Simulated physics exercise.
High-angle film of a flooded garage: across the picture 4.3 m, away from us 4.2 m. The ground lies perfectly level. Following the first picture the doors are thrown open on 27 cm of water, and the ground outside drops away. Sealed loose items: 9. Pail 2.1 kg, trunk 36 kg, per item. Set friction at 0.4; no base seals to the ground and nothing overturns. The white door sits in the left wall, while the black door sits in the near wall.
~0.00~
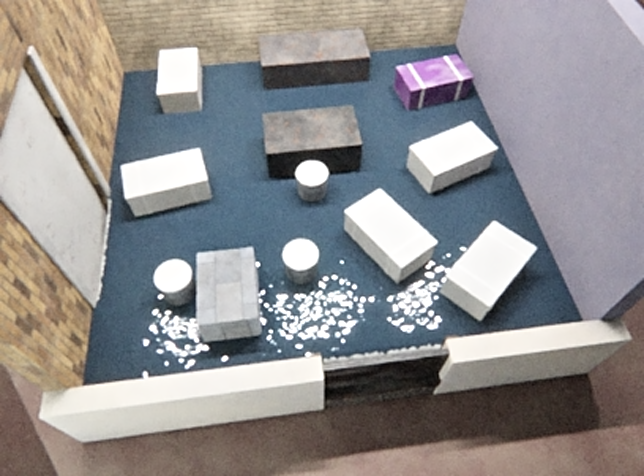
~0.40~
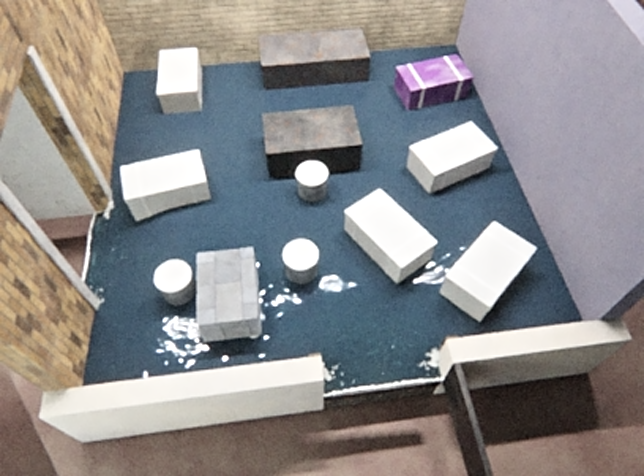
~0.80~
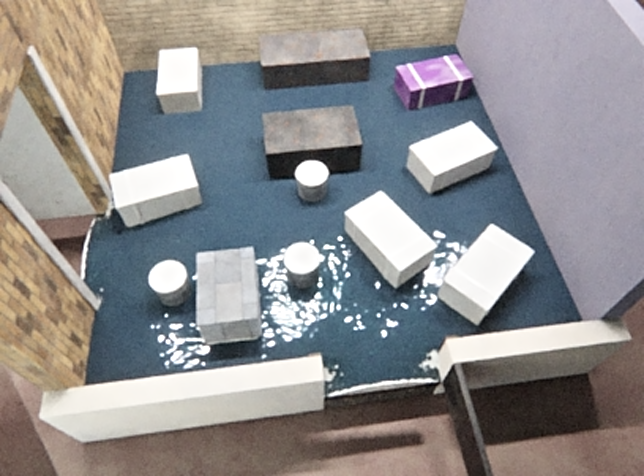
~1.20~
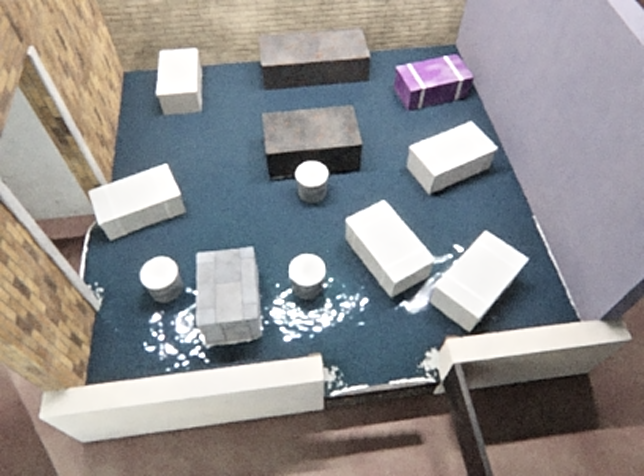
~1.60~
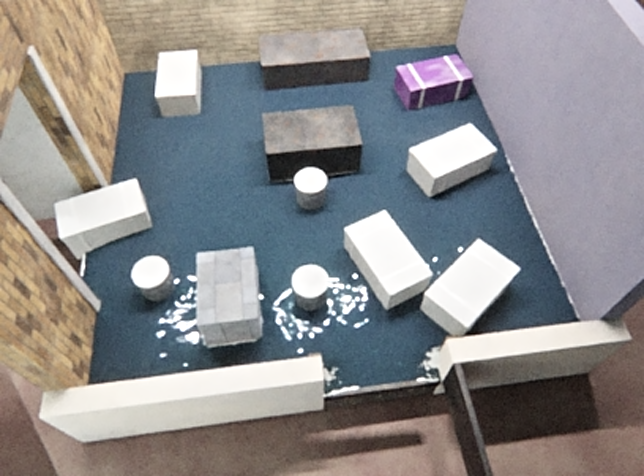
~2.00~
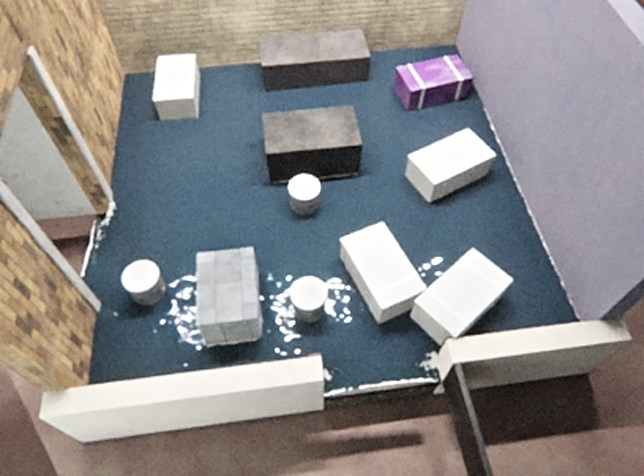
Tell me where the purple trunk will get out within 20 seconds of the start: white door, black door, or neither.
Purple trunk: Neither one.
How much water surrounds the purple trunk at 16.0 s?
About 8 cm.
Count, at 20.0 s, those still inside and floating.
By my count, 1.
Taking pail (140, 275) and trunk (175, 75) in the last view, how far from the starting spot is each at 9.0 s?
Going in turn, the first is gone out while the second sits 150 cm off.
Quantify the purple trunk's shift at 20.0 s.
Some 200 cm, give or take.
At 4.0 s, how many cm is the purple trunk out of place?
It is about 40 cm out of place by then.
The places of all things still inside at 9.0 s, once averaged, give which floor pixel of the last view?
I'd say about (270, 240) in the last view.
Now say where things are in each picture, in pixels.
The purple trunk at (435, 72) floats; about 4290 L in view; 0 of 9 have shifted, in the first frame.
The purple trunk at (435, 72) floats; 27 cm deep round most things; 0 of 9 have shifted, in the second frame.
The purple trunk at (435, 72), afloat; 25 cm deep round most things; 2 of 9 have shifted, in the third frame.
The purple trunk at (435, 72) floats; 24 cm deep round most things; 5 of 9 have shifted, in the fourth frame.
The purple trunk at (435, 72) floats; 23 cm deep round most things; 6 of 9 have shifted, in the fifth frame.
The purple trunk at (435, 72), afloat; about 3670 L in view; 8 of 9 have shifted, in the sixth frame.
After 4.0 s the purple trunk is near (432, 100), 0.4 m from its start, afloat; 2 of 9 are out; 7 afloat.
After 9.0 s the purple trunk is near (422, 122), 0.7 m from its start, afloat; 4 of 9 are out; 5 afloat.
After 16.0 s the purple trunk is near (402, 193), 1.8 m from its start, aground; 6 of 9 are out; 1 afloat.
After 20.0 s the purple trunk is near (402, 193), 1.8 m from its start, aground; 6 of 9 are out; 1 afloat.
